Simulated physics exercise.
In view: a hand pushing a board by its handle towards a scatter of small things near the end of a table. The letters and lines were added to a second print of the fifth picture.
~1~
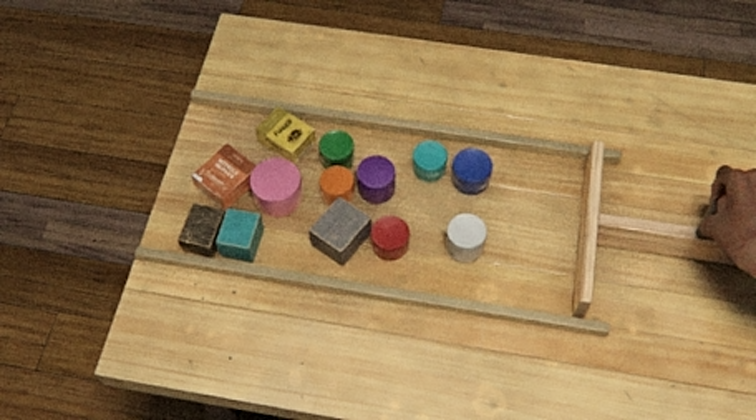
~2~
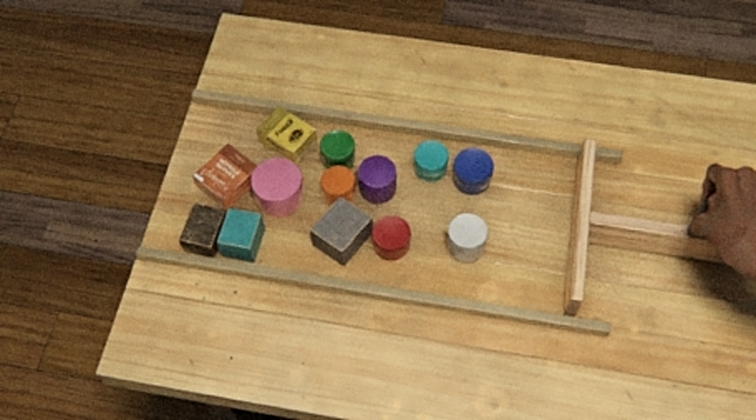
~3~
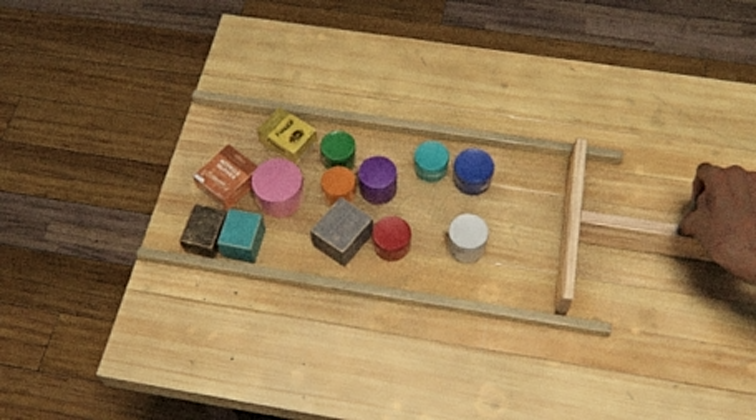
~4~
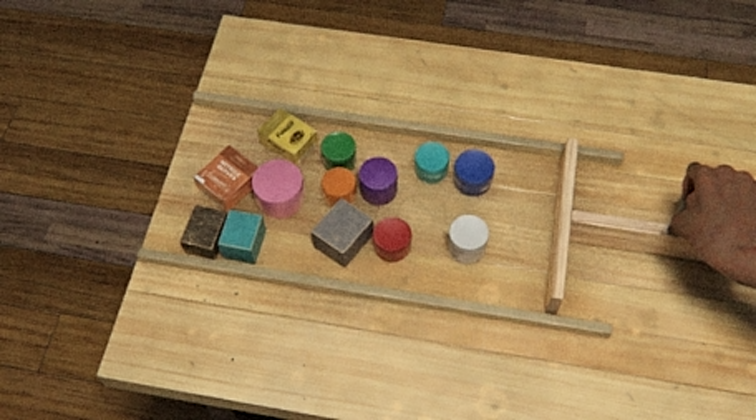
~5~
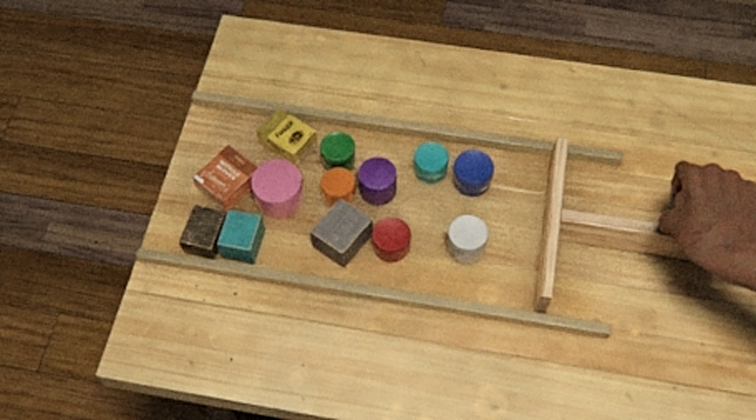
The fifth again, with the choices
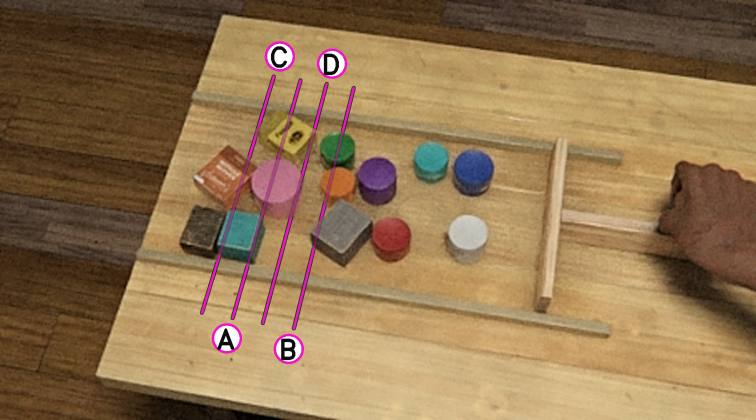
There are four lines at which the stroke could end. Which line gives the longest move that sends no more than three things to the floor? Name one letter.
A.
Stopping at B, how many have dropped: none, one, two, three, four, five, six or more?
In all, none.
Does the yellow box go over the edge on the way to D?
By then, no.
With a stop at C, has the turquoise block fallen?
Yes.
On the marked copy, A at (269, 191); B at (326, 199); C at (241, 186); D at (297, 195).
Following A. Soon after the start, board (449, 197); turquoise jar (397, 155); blue jar (430, 168).
Later, board (345, 181); orange box (211, 171); black block (199, 231).
In the end, board (270, 170); black block over the edge; orange box over the edge; two fallen.
As for the rest, B is within the limit but short; C drops four; D is within the limit but short.
